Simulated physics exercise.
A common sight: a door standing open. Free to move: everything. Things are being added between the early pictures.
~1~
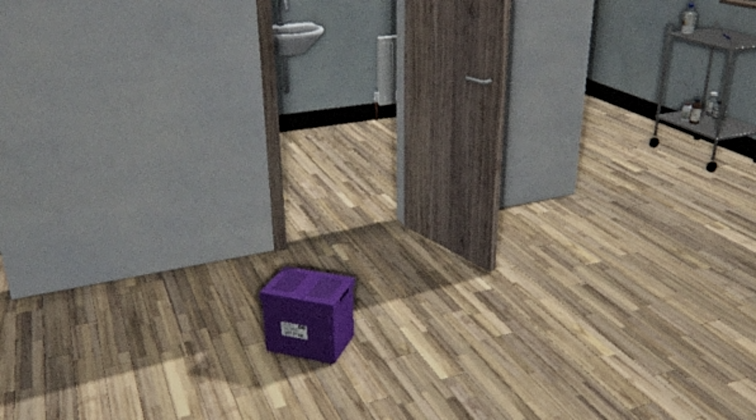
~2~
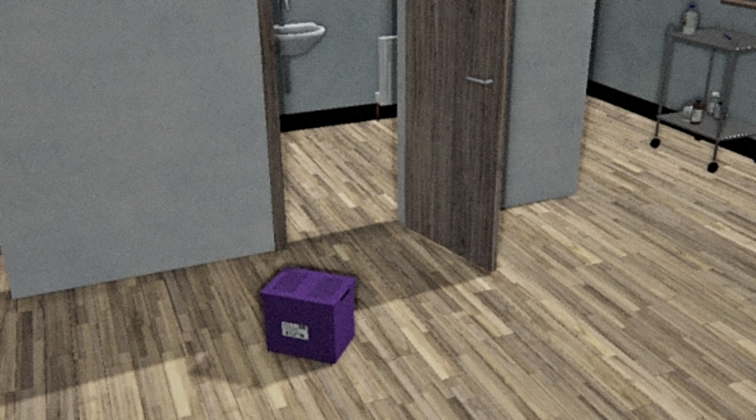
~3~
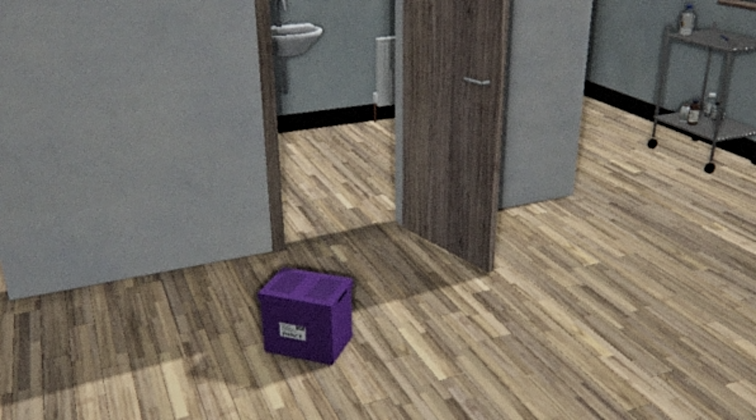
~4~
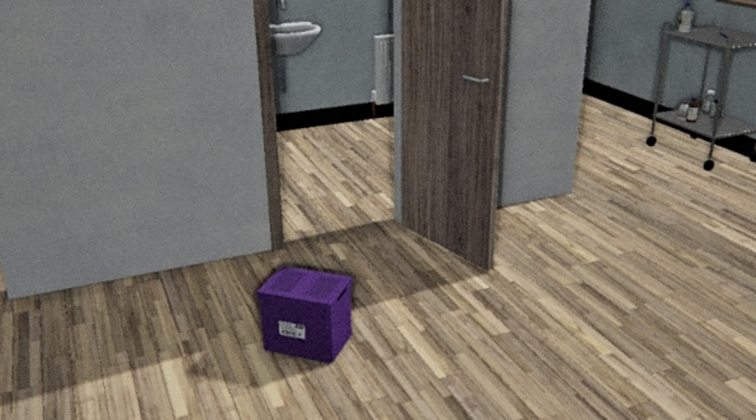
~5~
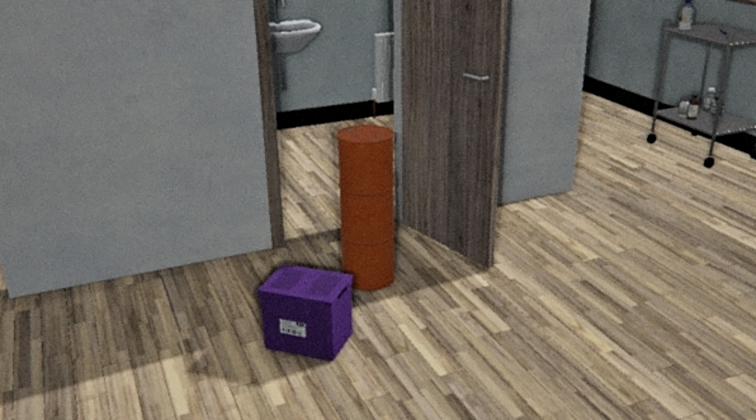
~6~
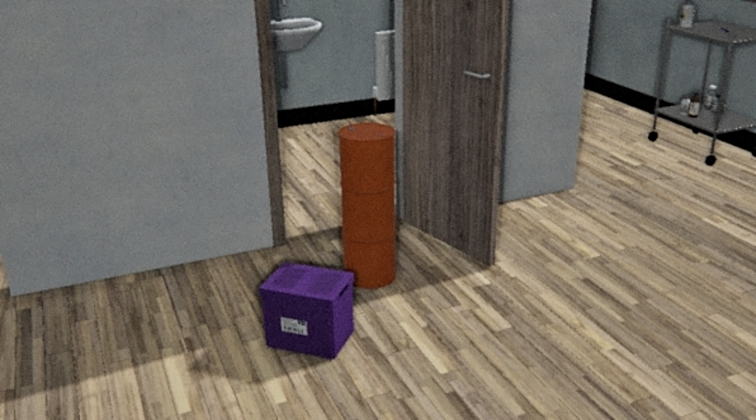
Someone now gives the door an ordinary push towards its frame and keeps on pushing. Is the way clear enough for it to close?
Turns out the door can't touch the frame at all.
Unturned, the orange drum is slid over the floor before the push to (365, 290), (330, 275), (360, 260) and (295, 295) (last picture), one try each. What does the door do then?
1: Stays ajar; 2: Stays ajar; 3: Stays ajar; 4: Swings home.
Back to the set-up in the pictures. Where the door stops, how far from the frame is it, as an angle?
About 60°.
Then, 0.40 s after the last picture, door 94° open.
Then, 0.60 s after the last picture, door 81° open.
Then, 0.70 s after the last picture, door 73° open.
Then, 0.90 s after the last picture, door 62° open.
At rest, door 61° open; both in place. Seen from the same camera at the end, orange drum near (364, 206).
